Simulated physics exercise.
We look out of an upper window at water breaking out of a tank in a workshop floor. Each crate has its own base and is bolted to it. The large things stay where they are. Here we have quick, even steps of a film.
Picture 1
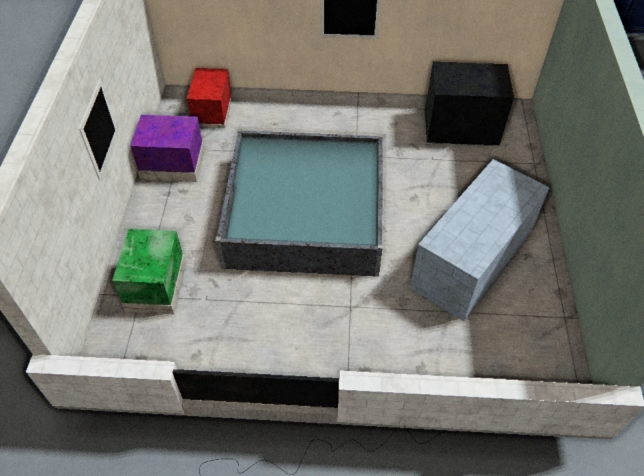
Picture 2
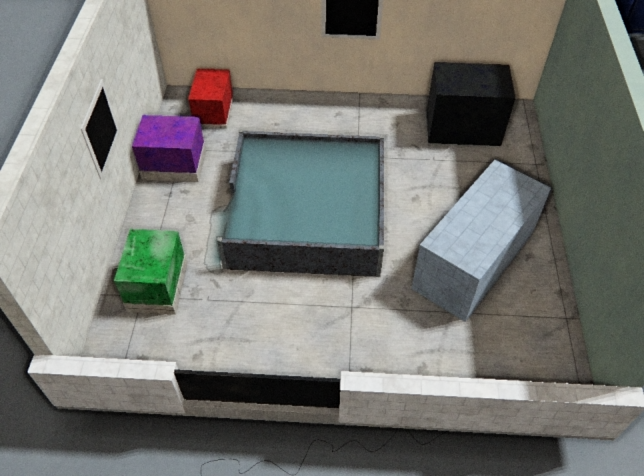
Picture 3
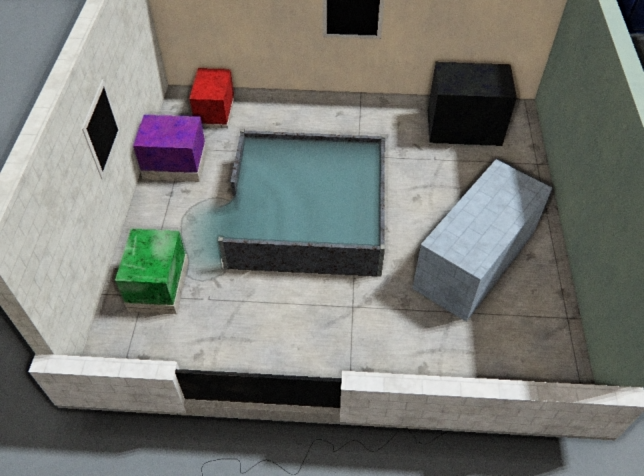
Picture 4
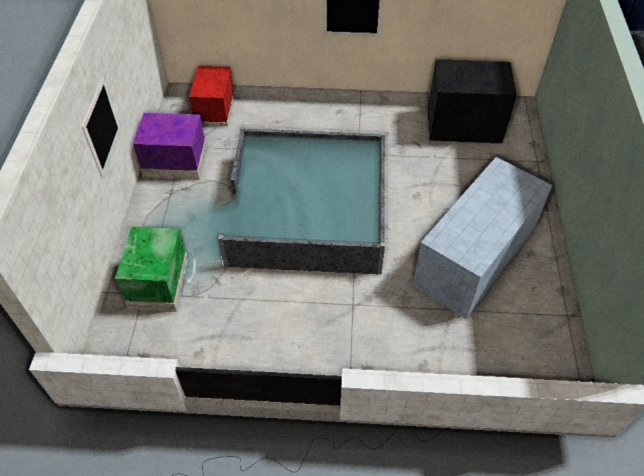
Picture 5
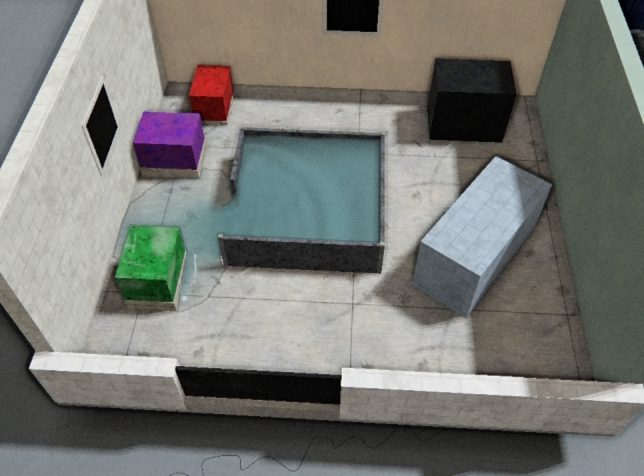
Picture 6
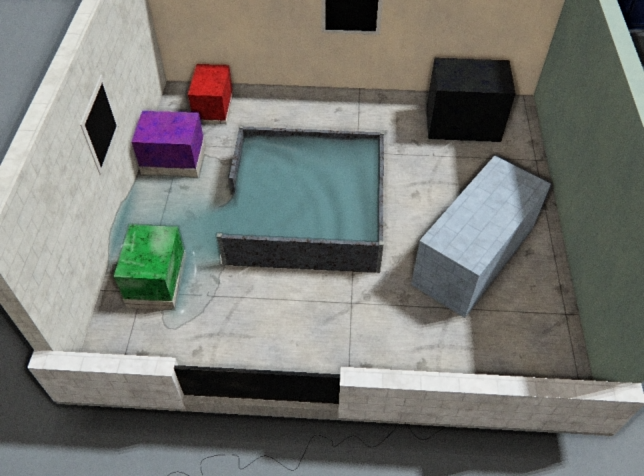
In a walled workshop floor seen from above, an open tank of blue-green water stands whole and still among colored blocks. Water breaks out through a gap in its left side, spreads across the floor to the green block, then runs around it toward the left wall.
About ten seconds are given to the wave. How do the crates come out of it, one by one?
As I see it, the red crate is reached; the green crate is reached; the purple crate is reached.
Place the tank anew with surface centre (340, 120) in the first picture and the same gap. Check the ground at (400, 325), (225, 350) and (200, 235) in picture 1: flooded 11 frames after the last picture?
Taking the three spots in order: Bare, bare, swamped.
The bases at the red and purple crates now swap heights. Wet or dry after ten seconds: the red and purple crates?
Summary: Red crate is left untouched, purple crate is inundated.
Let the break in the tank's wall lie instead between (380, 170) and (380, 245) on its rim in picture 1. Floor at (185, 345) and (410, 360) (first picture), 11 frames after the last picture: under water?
Taking the two spots in turn: Parched and swamped.
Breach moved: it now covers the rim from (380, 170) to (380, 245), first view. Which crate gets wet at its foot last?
The crate marked purple.
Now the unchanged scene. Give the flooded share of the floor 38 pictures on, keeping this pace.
Share estimate: About 70 per cent.
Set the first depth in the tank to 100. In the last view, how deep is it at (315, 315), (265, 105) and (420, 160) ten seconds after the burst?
Going in order, roughly 6, 12 and 10 %.
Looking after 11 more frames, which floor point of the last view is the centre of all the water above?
Near pixel (247, 225).
A moment on, water covers 20 % of the floor; the red crate water round its plinth, the green crate water round its plinth, the purple crate water round its plinth.
Next, water covers 25 % of the floor; the red crate water round its plinth, the green crate water round its plinth, the purple crate water round its plinth.
Then, water covers 45 % of the floor; the red crate water round its plinth, the green crate water round its plinth, the purple crate water round its plinth.
Later, water covers 70 % of the floor; the red crate water round its plinth, the green crate water round its plinth, the purple crate water round its plinth.
In the end, water covers 95 % of the floor; the red crate was topped, the green crate was topped, the purple crate was topped.
